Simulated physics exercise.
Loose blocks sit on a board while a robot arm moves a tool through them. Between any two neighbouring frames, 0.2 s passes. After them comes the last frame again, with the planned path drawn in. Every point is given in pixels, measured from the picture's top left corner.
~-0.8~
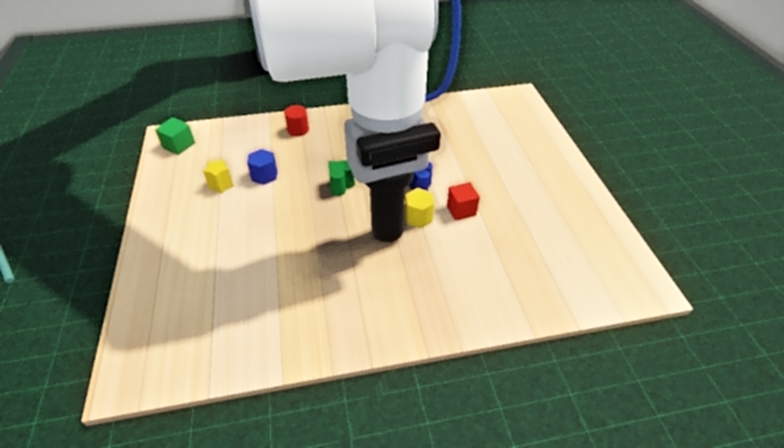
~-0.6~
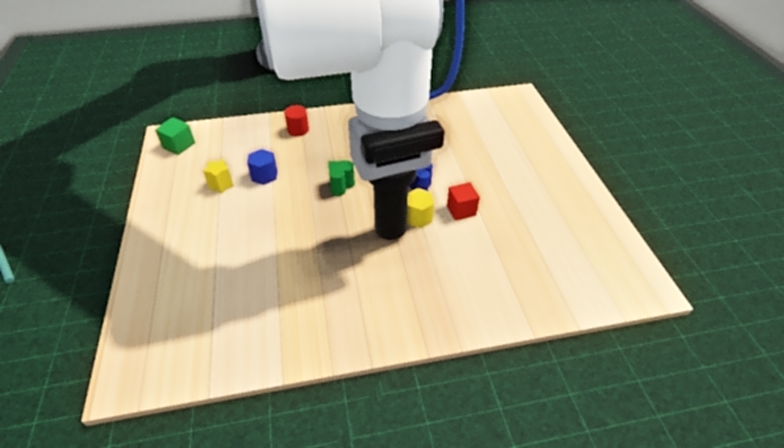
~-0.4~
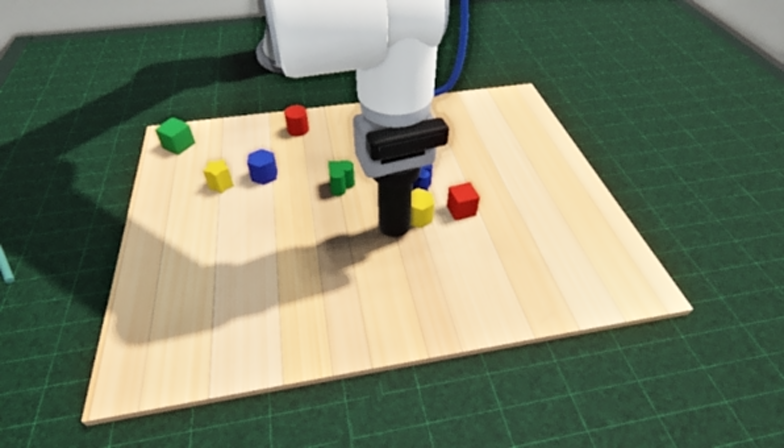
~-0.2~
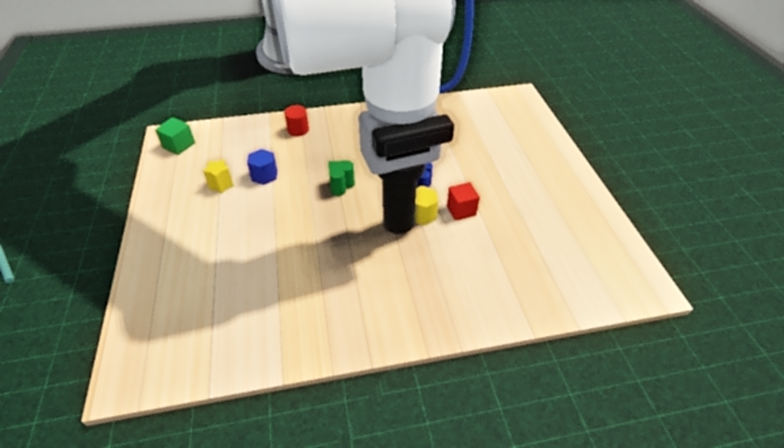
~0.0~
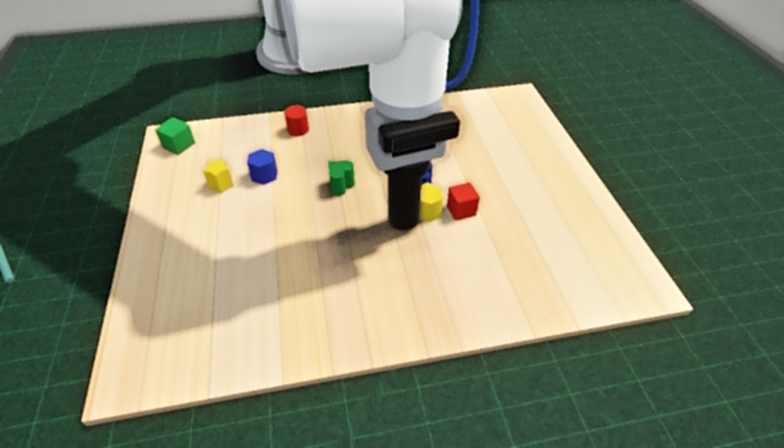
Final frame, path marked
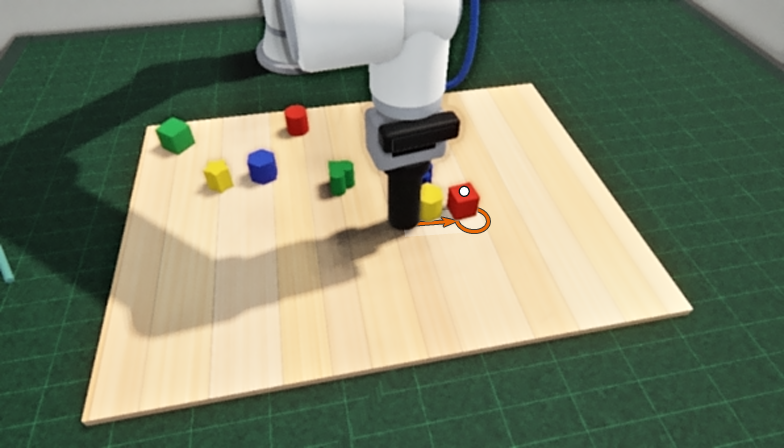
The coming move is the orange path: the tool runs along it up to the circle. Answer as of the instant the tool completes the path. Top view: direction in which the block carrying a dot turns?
The sense of turning is clockwise.
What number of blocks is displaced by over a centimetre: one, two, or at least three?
Two blocks shift.
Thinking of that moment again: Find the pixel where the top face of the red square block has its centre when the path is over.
My best guess is (482, 182).
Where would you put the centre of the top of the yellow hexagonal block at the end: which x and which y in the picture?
The point I'd pick in the picture is (448, 181).
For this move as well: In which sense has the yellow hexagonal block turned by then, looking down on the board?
Turns anticlockwise.
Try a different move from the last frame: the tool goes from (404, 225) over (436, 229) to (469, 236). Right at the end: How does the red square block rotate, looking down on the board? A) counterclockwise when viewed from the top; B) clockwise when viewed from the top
B: Clockwise when viewed from the top.
The drawn path runs in a line from (404, 225) to (473, 220); the dot is on the red square block.
The first path, step by step. Halfway along, tool (440, 216); yellow hexagonal block (447, 183), turned 65° anticlockwise; red square block (474, 188), turned 35° clockwise.
At the end, tool (474, 214); blue heart not moved; yellow hexagonal block (448, 181), turned 80° anticlockwise; red square block (482, 182), turned 35° clockwise.
